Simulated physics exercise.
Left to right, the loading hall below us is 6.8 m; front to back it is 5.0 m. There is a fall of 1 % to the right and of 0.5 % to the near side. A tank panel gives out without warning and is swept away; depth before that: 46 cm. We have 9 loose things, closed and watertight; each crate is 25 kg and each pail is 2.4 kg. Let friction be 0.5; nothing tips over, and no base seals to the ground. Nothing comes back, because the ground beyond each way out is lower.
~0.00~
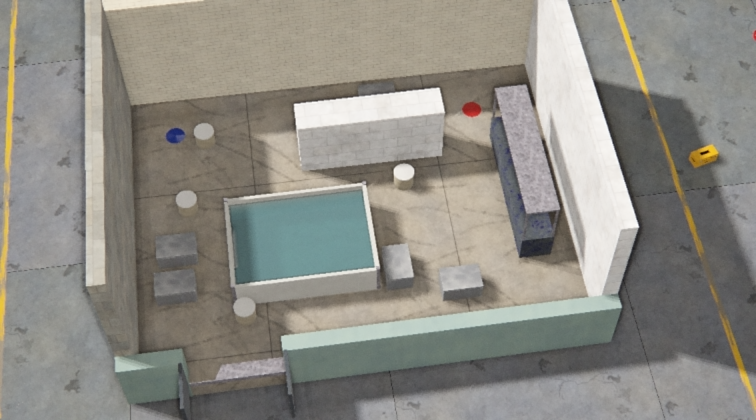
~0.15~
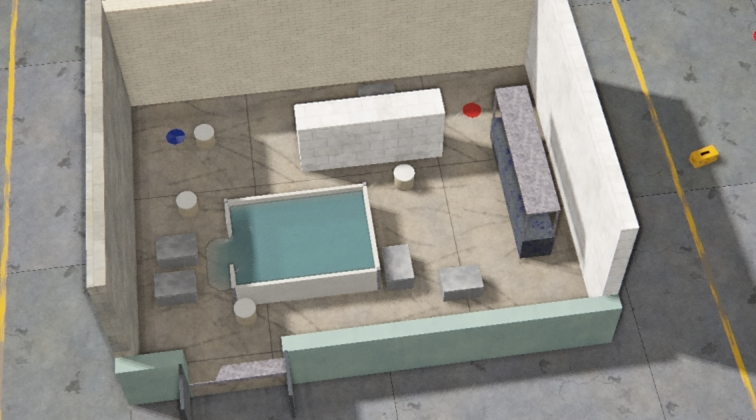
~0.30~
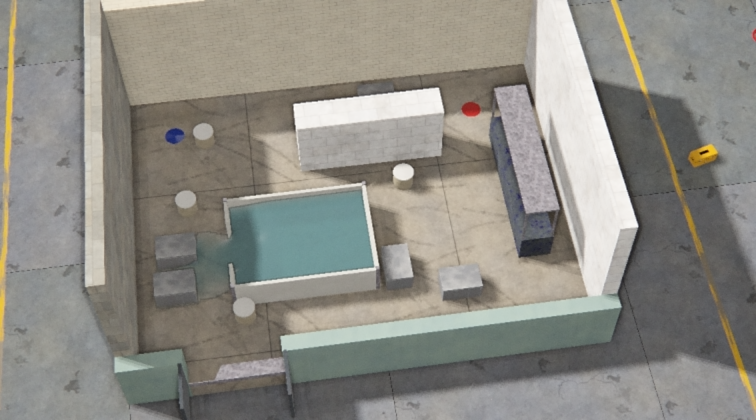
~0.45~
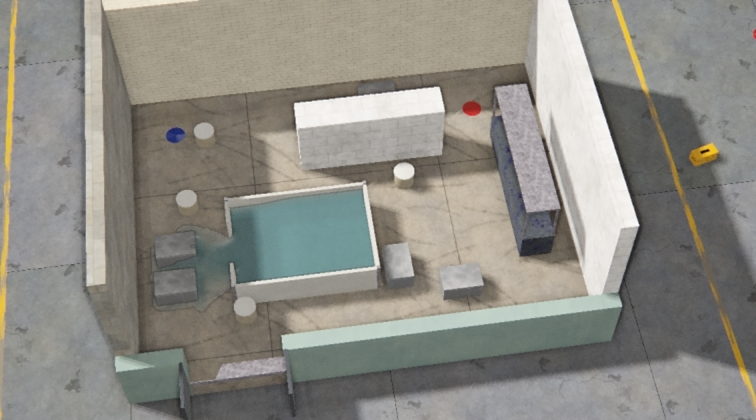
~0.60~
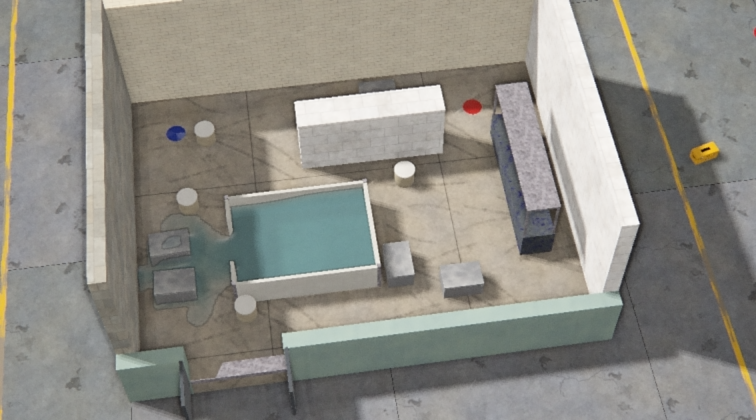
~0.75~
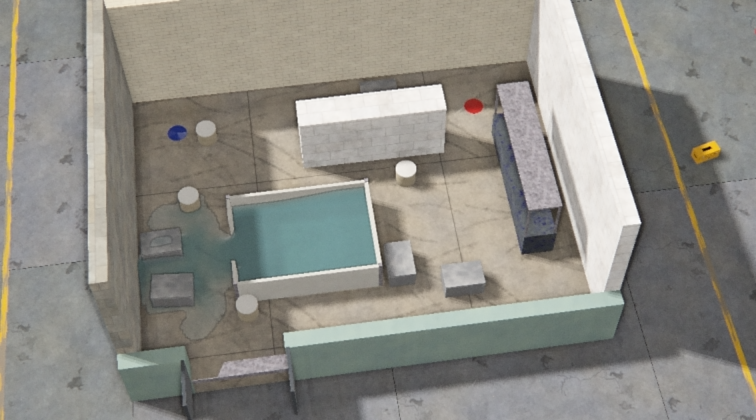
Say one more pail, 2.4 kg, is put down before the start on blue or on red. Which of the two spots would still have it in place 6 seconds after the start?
The red spot.
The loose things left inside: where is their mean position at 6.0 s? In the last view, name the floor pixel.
Averaged position, last view: Near pixel (349, 198).
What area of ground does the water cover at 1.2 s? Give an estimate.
Roughly 7.5 m2 of it is wet.
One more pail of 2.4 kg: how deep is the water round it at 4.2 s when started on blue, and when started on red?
6 cm and 0 cm, in that order.
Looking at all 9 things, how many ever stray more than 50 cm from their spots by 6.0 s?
The number is 5.
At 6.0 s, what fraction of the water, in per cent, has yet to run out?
90 % or so.
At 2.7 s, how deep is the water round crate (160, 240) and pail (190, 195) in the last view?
First roughly 5 cm, second roughly 3 cm.
After 1.2 s on blue it would be 0 cm off in 0 cm of water; on red it would be 0 cm off in 0 cm of water.
After 2.7 s on blue it would be 35 cm off in 3 cm of water; on red it would be 0 cm off in 0 cm of water.
After 4.2 s on blue it would be 116 cm off in 6 cm of water; on red it would be 0 cm off in 0 cm of water.
After 6.0 s on blue it would be 265 cm off in 5 cm of water; on red it would be 0 cm off in 0 cm of water.
